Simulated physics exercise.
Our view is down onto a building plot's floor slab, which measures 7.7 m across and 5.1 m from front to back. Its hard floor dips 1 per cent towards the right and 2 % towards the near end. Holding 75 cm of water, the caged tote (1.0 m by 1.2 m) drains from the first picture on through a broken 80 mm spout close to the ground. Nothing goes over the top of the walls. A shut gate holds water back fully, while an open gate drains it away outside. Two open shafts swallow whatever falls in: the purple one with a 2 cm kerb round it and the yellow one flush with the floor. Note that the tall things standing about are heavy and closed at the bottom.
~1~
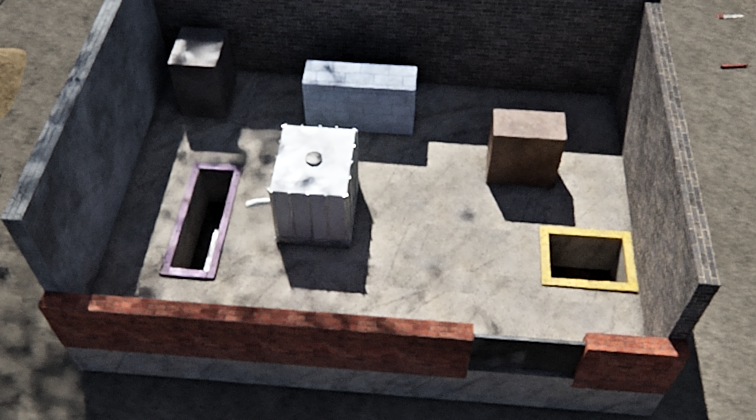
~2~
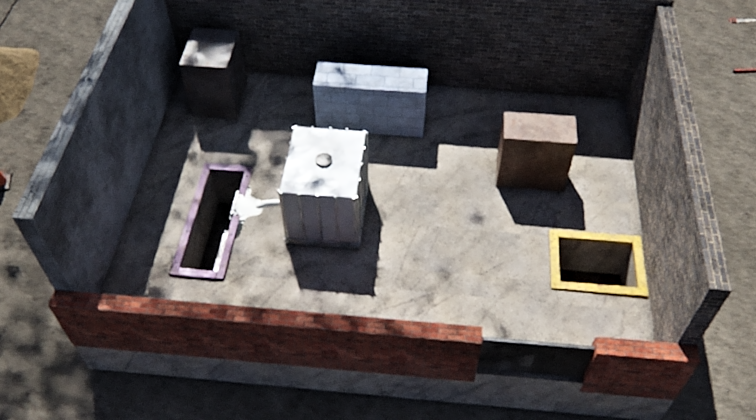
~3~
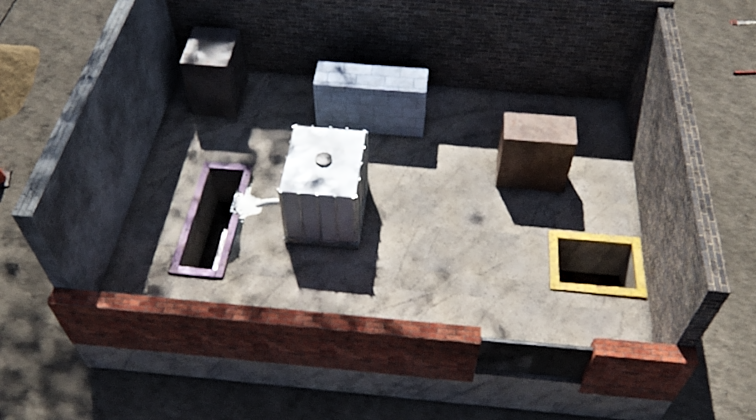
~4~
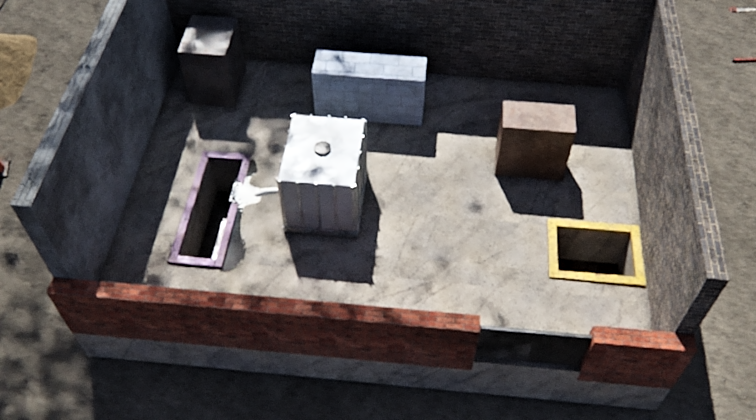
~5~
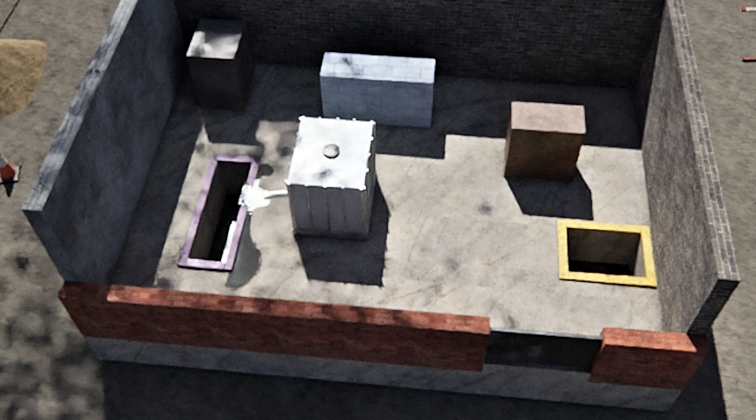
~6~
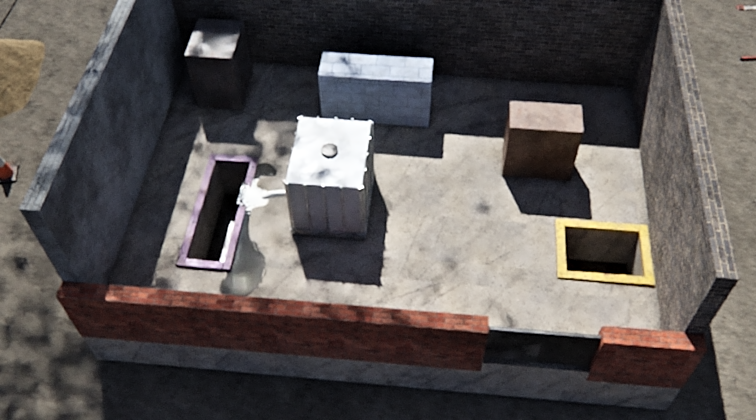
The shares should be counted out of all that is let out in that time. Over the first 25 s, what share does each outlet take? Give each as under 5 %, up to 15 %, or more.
Gate opening: Less than 5 %; purple pit: Over 15 %; yellow pit: Less than 5 %.
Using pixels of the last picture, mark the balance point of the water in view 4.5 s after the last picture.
Close to (258, 255) in the last picture.
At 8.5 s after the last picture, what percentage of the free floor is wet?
5 %.
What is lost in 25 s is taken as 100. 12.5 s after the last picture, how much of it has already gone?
I'd put it at about 70 per cent.
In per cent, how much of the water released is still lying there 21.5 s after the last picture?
Roughly 10 per cent.
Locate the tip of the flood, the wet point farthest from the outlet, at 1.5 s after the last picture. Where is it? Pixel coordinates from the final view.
Front tip: Around pixel (243, 206).
Then, 1.5 s after the last picture water covers under 5 % of the floor and is deepest (4 cm) near (257, 198); gone so far, the gate opening 0 %, the purple pit 20 %, the yellow pit 0 %.
Then, 4.5 s after the last picture water covers under 5 % of the floor and is deepest (4 cm) near (257, 198); gone so far, the gate opening 0 %, the purple pit 31 %, the yellow pit 0 %.
Then, 8.5 s after the last picture water covers 5 % of the floor and is deepest (4 cm) near (257, 198); gone so far, the gate opening 0 %, the purple pit 46 %, the yellow pit 0 %.
Then, 12.5 s after the last picture water covers 5 % of the floor and is deepest (4 cm) near (257, 198); gone so far, the gate opening 0 %, the purple pit 61 %, the yellow pit 0 %.
Then, 21.5 s after the last picture water covers 5 % of the floor and is deepest (3 cm) near (257, 198); gone so far, the gate opening 0 %, the purple pit 90 %, the yellow pit 0 %.
